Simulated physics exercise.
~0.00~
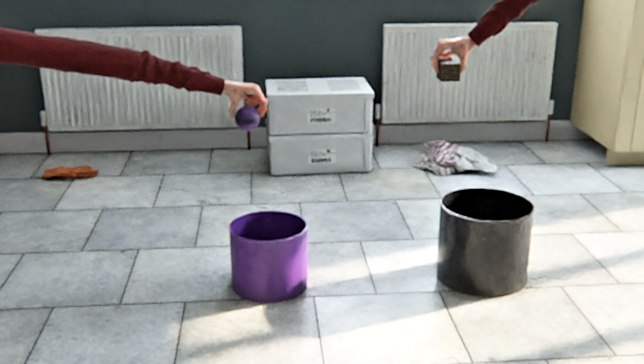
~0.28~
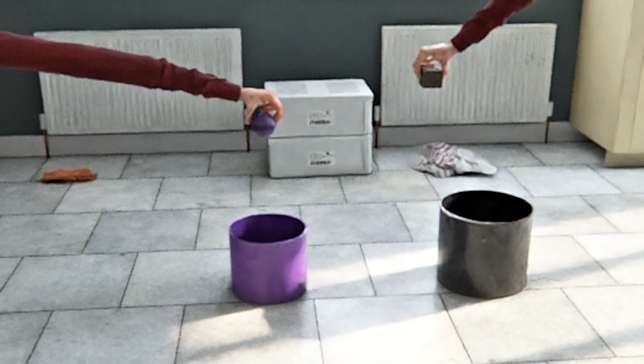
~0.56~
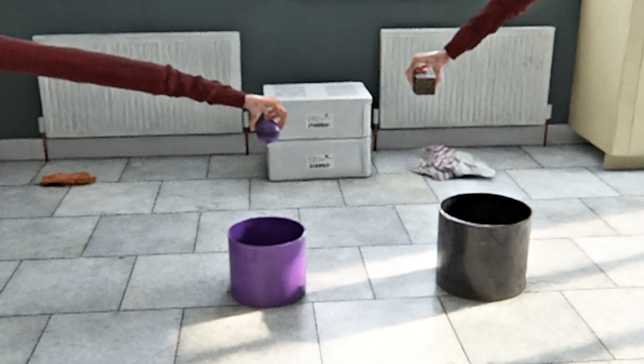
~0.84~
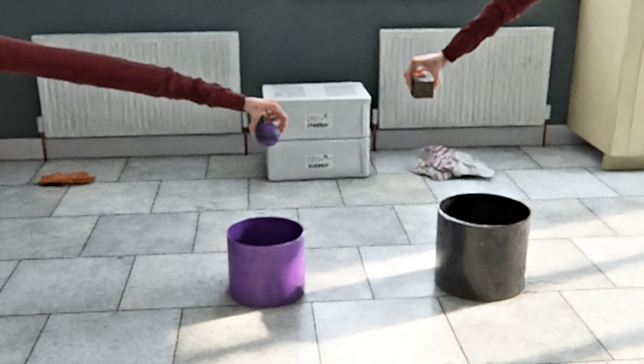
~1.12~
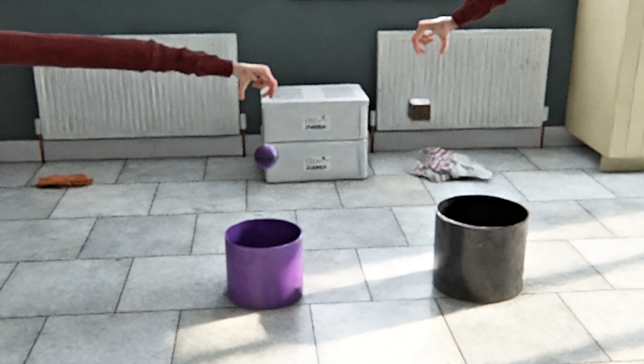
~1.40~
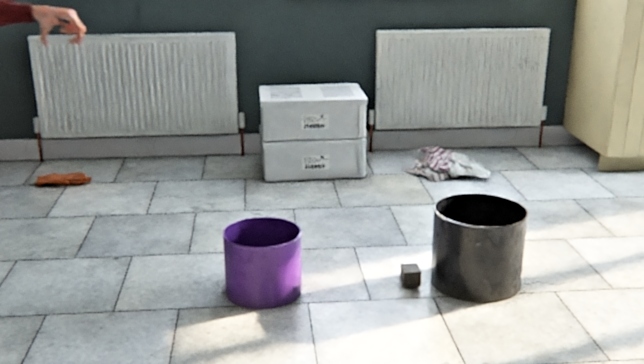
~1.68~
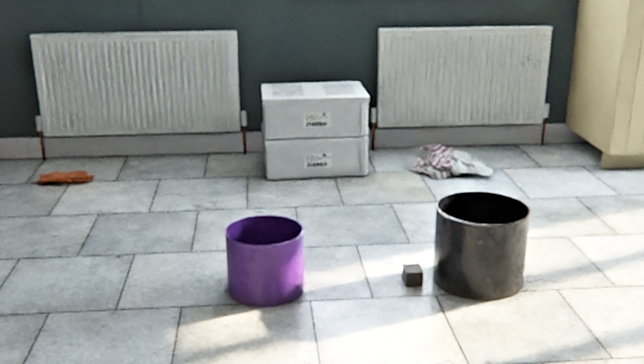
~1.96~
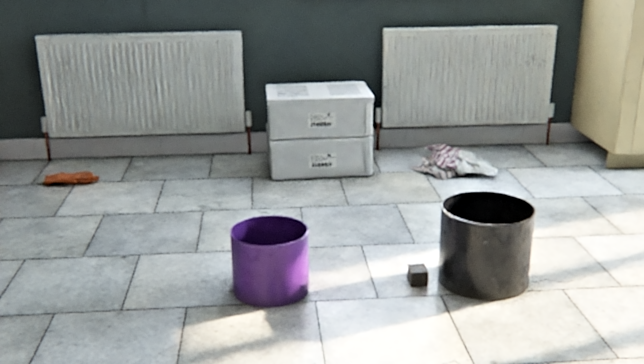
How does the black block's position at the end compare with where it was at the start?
At the start it was held up in a hand in front of the right radiator, but by the end it was resting on the tiled floor just to the left of the black bin.
